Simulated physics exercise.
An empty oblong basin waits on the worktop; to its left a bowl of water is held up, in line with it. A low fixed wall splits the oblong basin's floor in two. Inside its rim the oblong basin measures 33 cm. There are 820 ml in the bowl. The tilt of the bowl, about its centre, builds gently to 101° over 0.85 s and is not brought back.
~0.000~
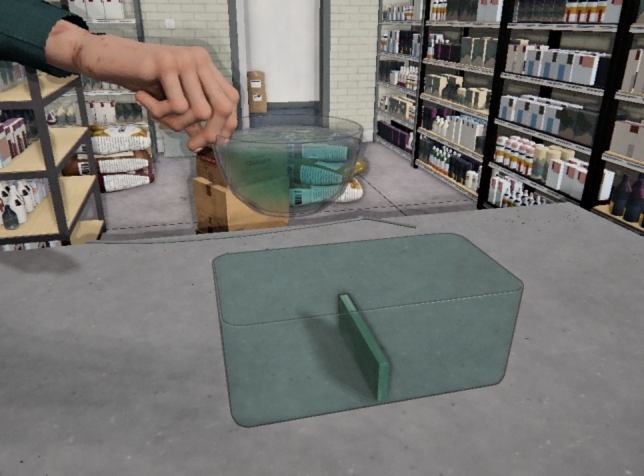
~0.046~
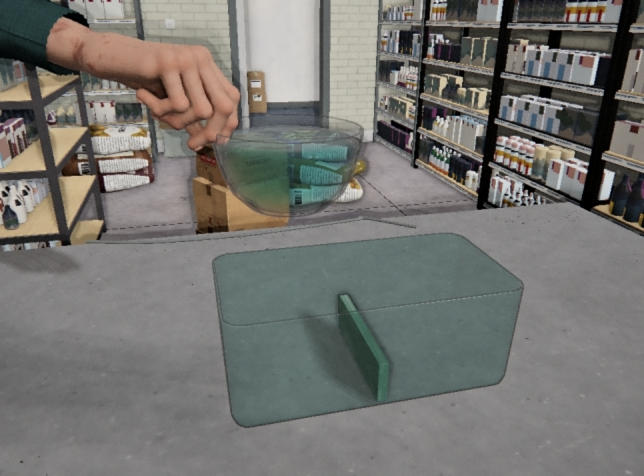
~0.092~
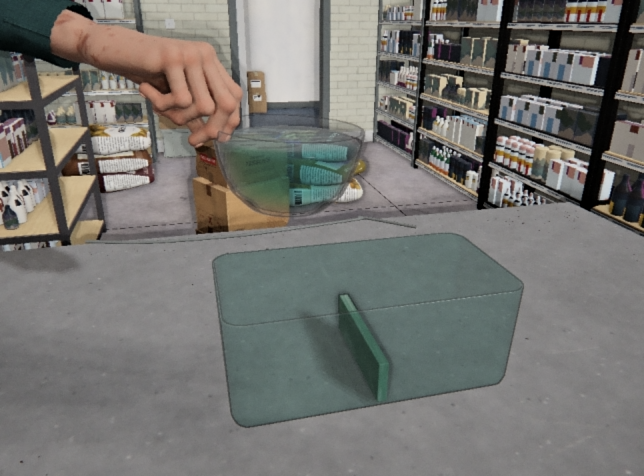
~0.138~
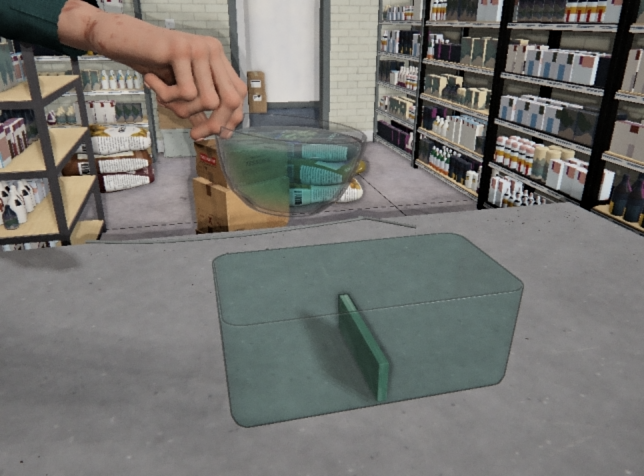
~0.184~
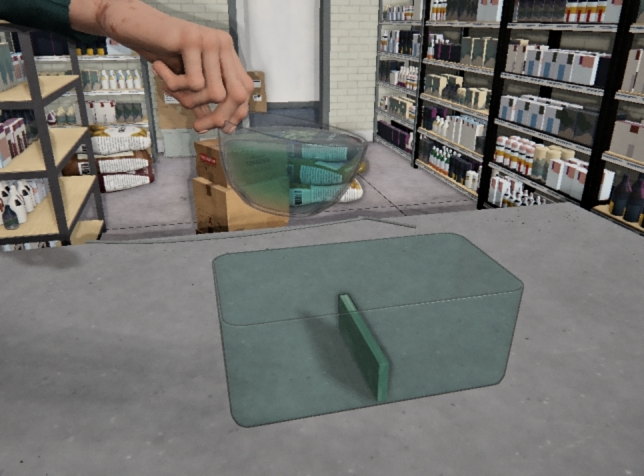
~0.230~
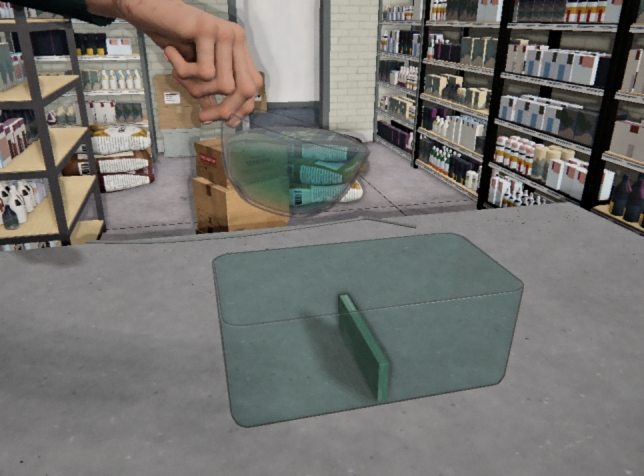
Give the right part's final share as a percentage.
About 92 per cent.
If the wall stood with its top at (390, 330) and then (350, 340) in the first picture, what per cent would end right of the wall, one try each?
First 70, then 85 per cent.
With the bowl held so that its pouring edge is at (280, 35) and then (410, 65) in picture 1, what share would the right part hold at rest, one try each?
First 50, then 85 per cent.
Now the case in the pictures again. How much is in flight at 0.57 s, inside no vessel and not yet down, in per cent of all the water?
Near 38 in a hundred.
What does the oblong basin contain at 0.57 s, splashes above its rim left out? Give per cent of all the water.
Some 22 per cent.
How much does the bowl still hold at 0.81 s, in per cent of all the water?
About 4 per cent.
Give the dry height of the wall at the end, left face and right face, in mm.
Left about 50 mm, right about 20 mm.
After 0.57 s the tilt is 76° and 41 per cent is still to pour, 0 is left of the wall and 22 right of it.
After 0.81 s the tilt is 100° and 4 per cent is still to pour, 5 is left of the wall and 84 right of it.
After 1.07 s the tilt is 101° and 0 per cent is still to pour, 7 is left of the wall and 92 right of it.
After 1.35 s the tilt is 101° and 0 per cent is still to pour, 7 is left of the wall and 92 right of it.
In the end 7 per cent lies left of the wall, 92 right of it and 1 outside.
